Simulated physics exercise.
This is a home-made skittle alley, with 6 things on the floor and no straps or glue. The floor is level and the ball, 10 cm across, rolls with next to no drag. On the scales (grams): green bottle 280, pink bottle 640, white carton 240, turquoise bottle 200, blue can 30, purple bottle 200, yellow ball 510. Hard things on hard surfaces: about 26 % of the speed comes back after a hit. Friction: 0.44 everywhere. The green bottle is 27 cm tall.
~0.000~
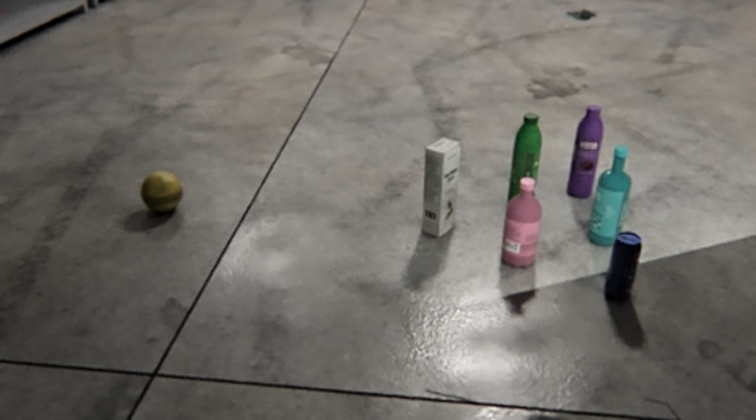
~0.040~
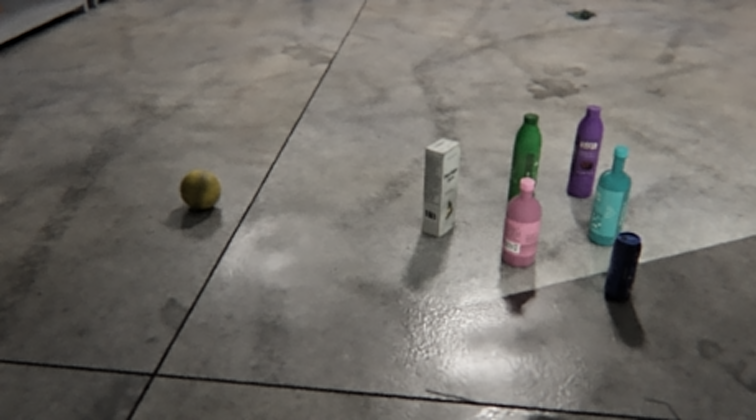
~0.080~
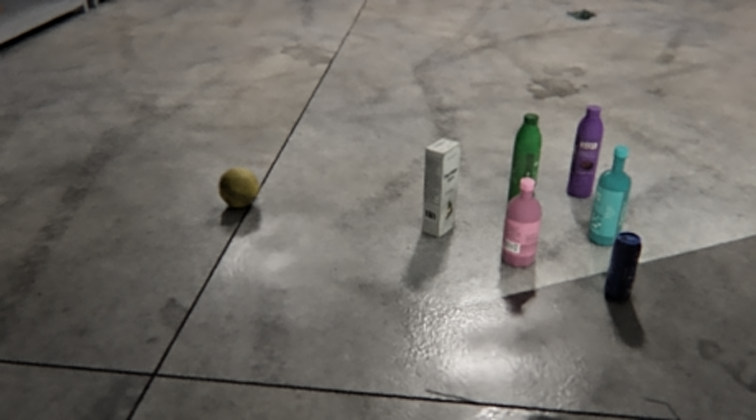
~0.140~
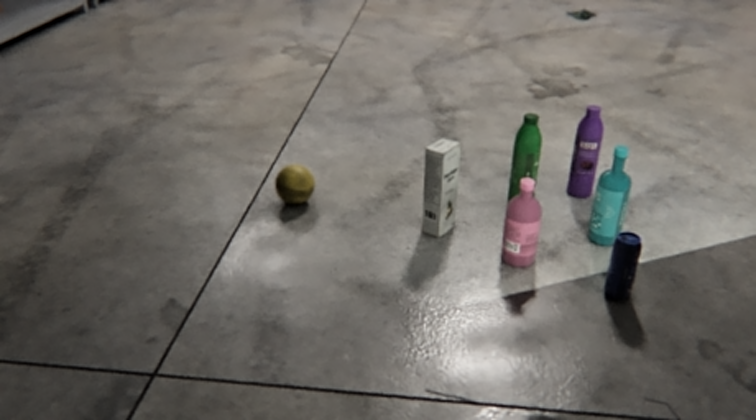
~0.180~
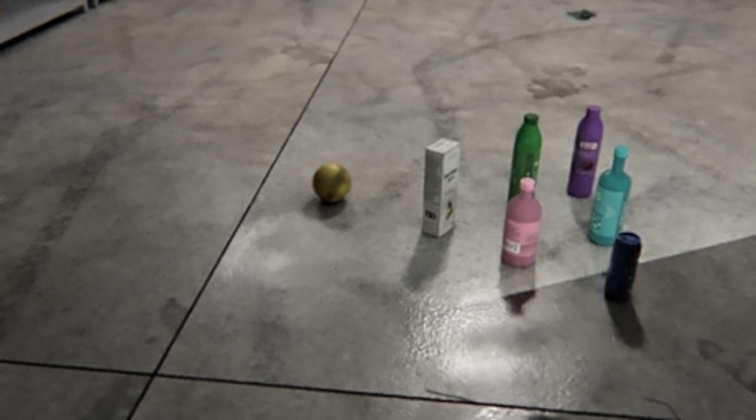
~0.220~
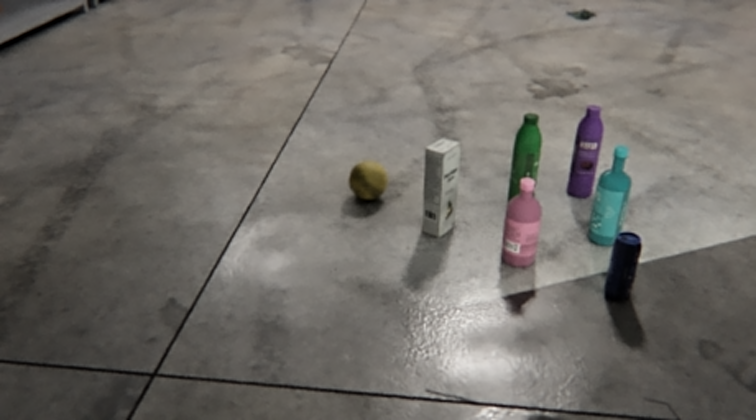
A yellow ball rolls steadily from left to right across a smooth grey concrete floor, seen from above at an angle by a camera that stays still. On the right stand a white carton, green, pink, purple and turquoise bottles, and a dark blue can, all upright and motionless. The ball crosses a dark floor line and draws near the carton's left side.
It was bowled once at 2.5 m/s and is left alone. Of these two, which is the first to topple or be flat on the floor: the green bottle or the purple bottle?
Of the two named, the latter: The purple bottle.
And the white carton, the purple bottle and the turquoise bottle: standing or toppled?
The white carton stays upright; the purple bottle tips over; the turquoise bottle is still upright.
Around 0.62 s, ball has run 137 cm; yellow ball near (649, 155); purple bottle on its side near (683, 194).
Around 1.12 s, purple bottle on its side near (722, 192).
Around 1.82 s, purple bottle on its side near (722, 187).
Around 2.52 s, green bottle resting near (525, 165); purple bottle resting near (720, 185).
Finally (2.9 s), on their side or leaning hard on the floor, purple bottle; the other 5 still in place (within 8 cm). Final places as that camera would see them, green bottle near (525, 165), purple bottle near (722, 185). Green bottle was never lost; purple bottle went at 0.52 s.
